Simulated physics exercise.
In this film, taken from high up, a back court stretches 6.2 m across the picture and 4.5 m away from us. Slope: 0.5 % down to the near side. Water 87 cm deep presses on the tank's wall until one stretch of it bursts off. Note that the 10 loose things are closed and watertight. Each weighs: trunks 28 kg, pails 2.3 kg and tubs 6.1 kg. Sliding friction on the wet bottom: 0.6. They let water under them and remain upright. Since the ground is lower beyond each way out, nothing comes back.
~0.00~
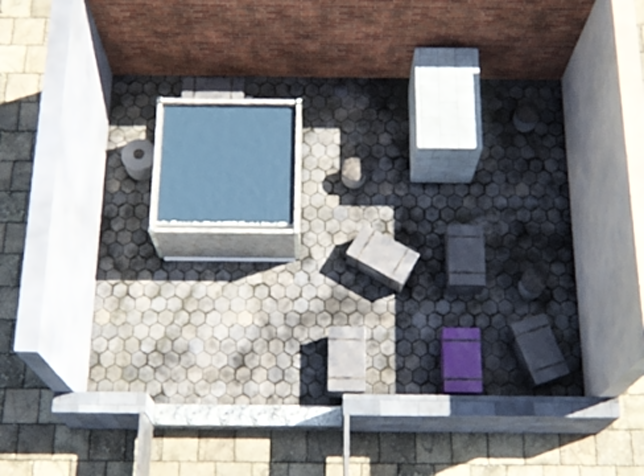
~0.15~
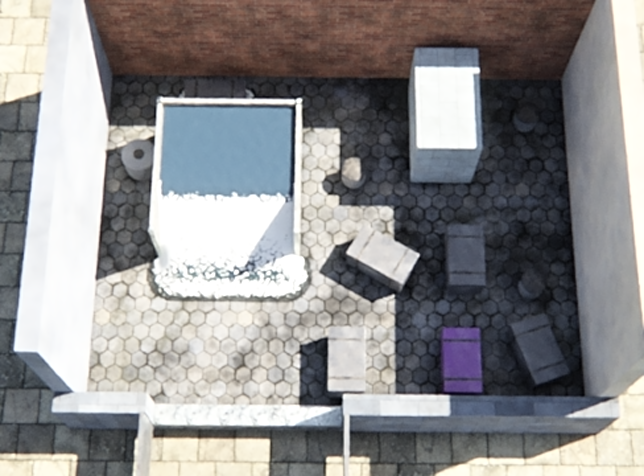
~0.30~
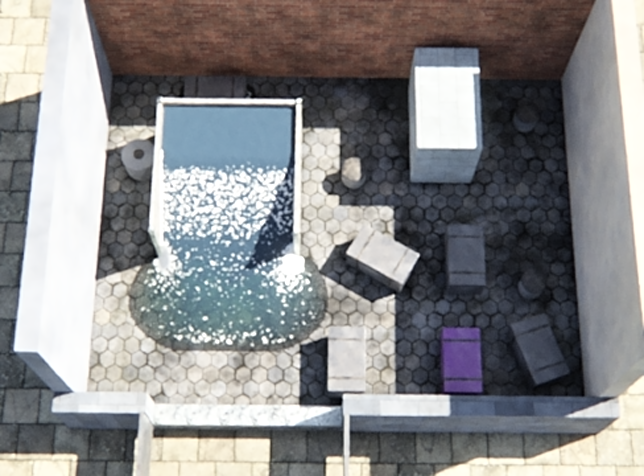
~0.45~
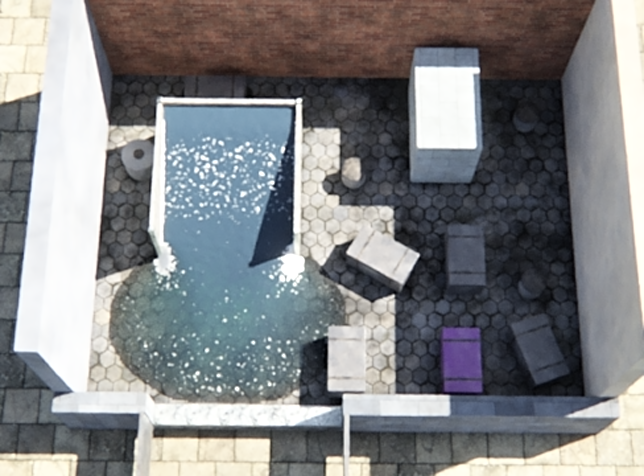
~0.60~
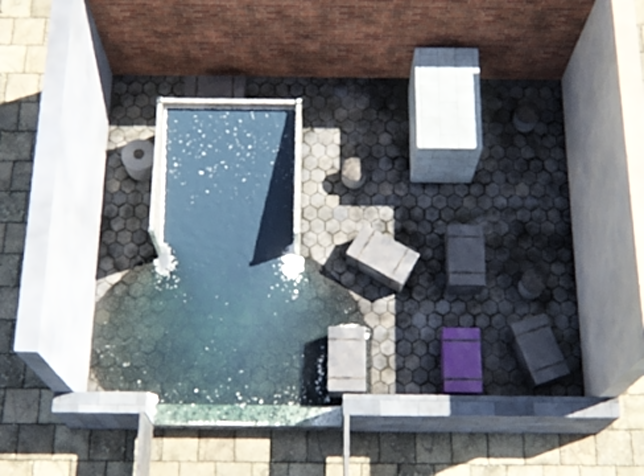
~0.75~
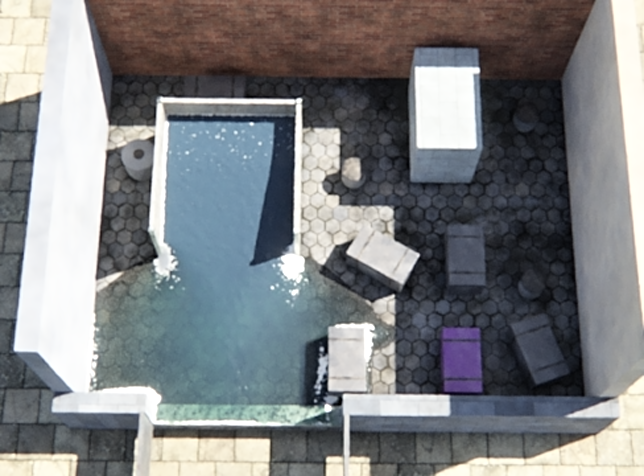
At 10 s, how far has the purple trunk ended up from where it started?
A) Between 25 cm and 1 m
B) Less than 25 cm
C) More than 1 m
(A) Between 25 cm and 1 m.
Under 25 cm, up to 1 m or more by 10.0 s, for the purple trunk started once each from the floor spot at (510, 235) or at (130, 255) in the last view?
Spot one - it barely budges; spot two - it is swept away.
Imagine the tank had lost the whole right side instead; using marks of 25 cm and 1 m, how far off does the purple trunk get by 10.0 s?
Outcome for the purple trunk: It is borne far off.
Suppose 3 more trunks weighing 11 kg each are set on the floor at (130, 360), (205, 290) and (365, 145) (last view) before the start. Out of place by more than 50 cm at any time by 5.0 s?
Beyond it, beyond it, within it.
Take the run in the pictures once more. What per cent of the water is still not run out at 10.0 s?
Close to 24 in a hundred parts remain.
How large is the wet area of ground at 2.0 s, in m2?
At that time the wet patch spans about 12.0 m2.
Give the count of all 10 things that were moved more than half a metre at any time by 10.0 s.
Result: 4.
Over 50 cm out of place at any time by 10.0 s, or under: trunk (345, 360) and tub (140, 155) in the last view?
Taking them in order: Exceeded and exceeded.
After 2.0 s the purple trunk is near (474, 355), 0.1 m from its start, aground; 0 of 10 are out; 0 afloat.
After 4.5 s the purple trunk is near (511, 335), 0.7 m from its start, aground; 0 of 10 are out; 1 afloat.
After 7.0 s the purple trunk is near (501, 330), 0.6 m from its start, aground; 0 of 10 are out; 1 afloat.
After 10.0 s the purple trunk is near (501, 330), 0.6 m from its start, aground; 0 of 10 are out; 0 afloat.
